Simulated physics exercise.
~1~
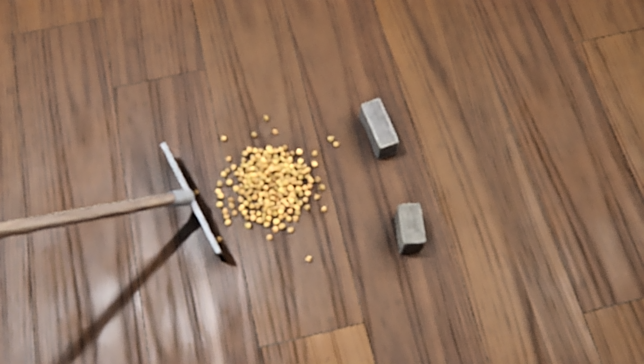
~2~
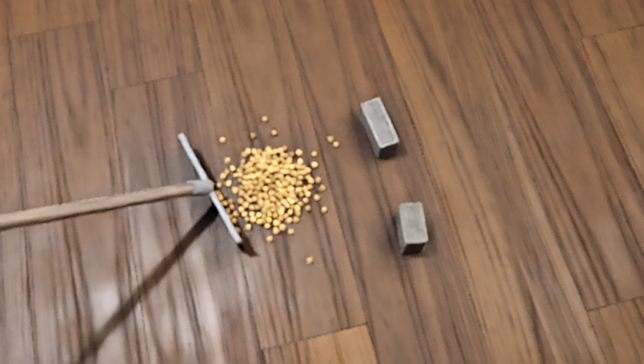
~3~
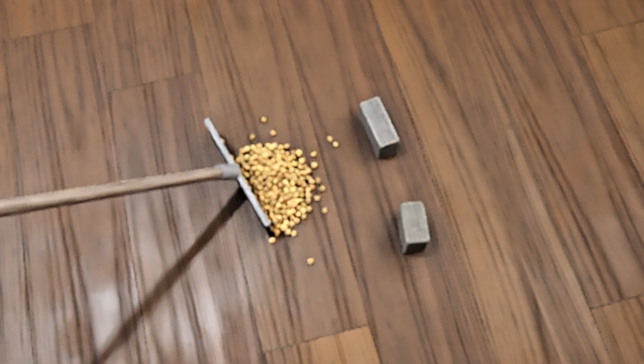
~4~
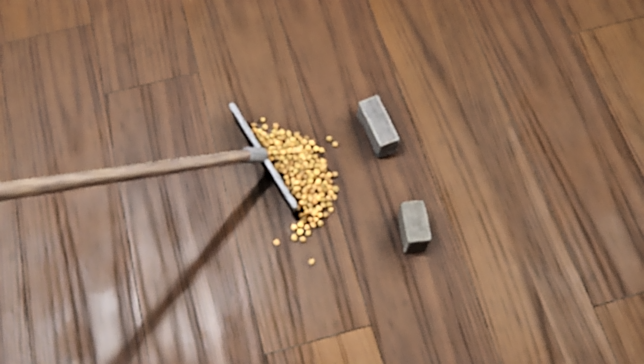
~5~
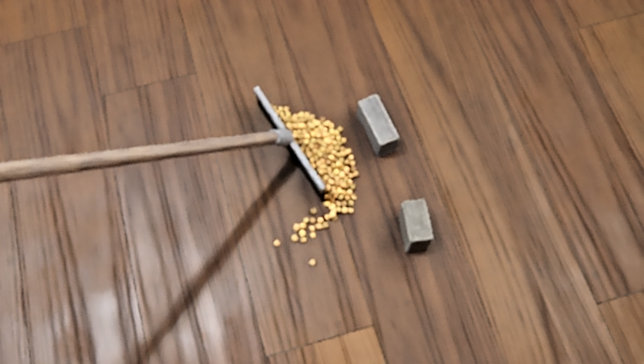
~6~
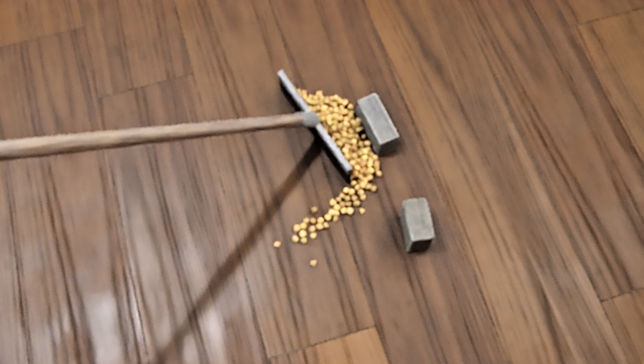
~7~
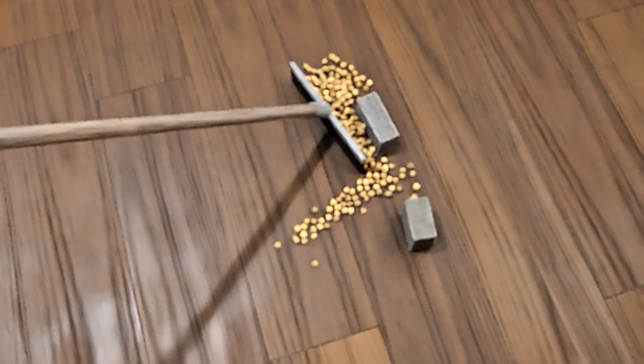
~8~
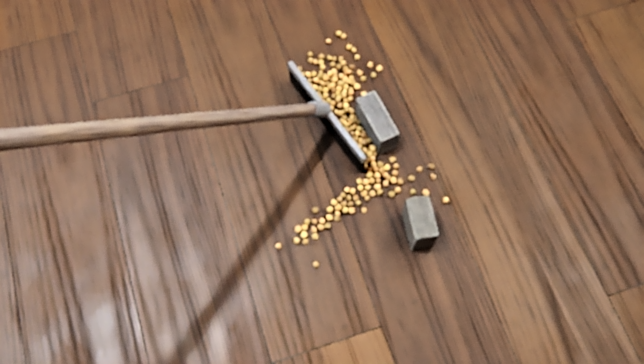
A squeegee pushes chickpeas right and up toward two blocks, then stops as they scatter.
